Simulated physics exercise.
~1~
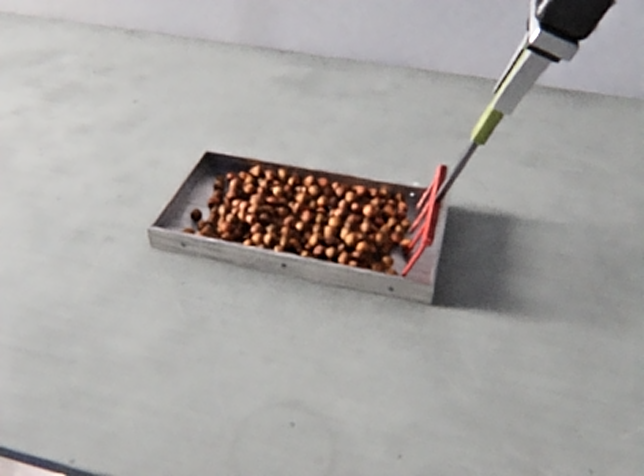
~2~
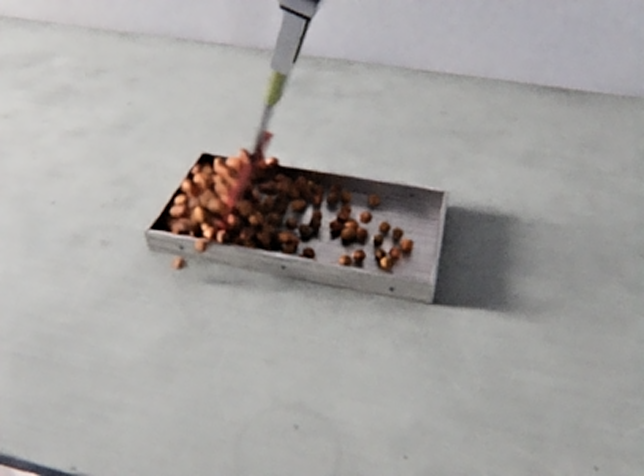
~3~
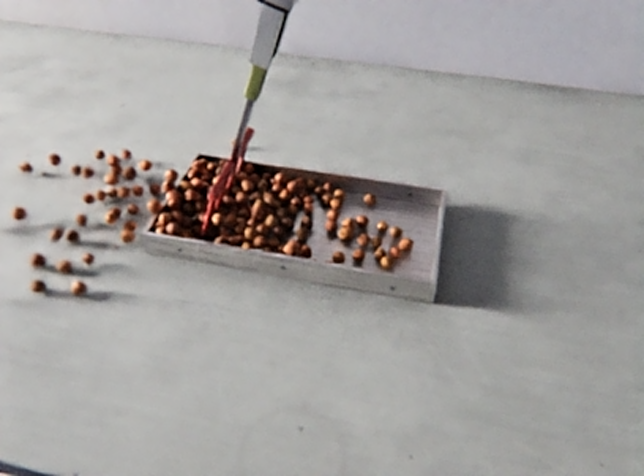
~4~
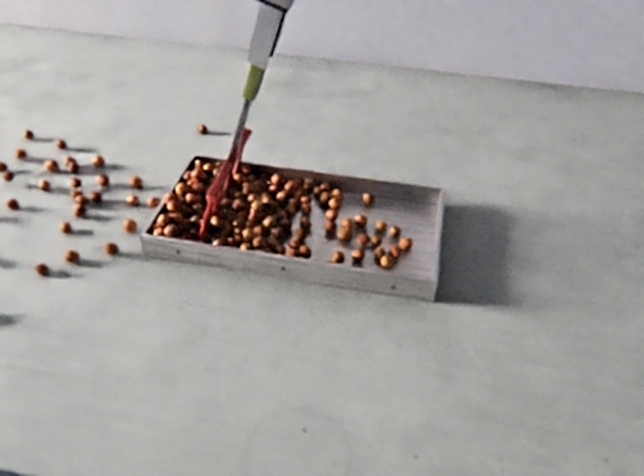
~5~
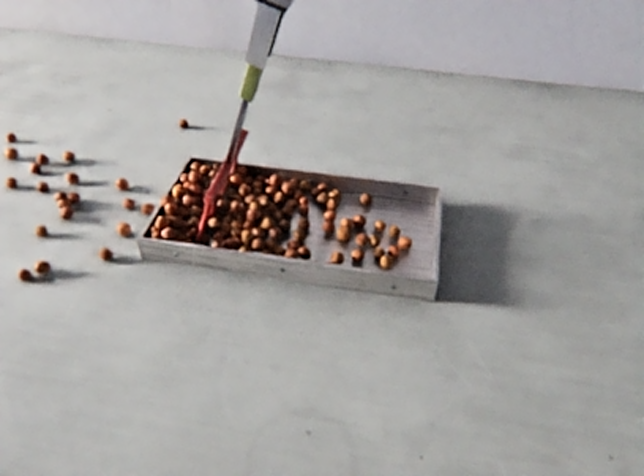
The video shows a gripper sweeping a red fork leftward through hazelnuts in a shallow rectangular tray, piling them toward the left end and sending some over the edge. The fork then stays still as spilled nuts roll across the grey table, while most remain in the tray.
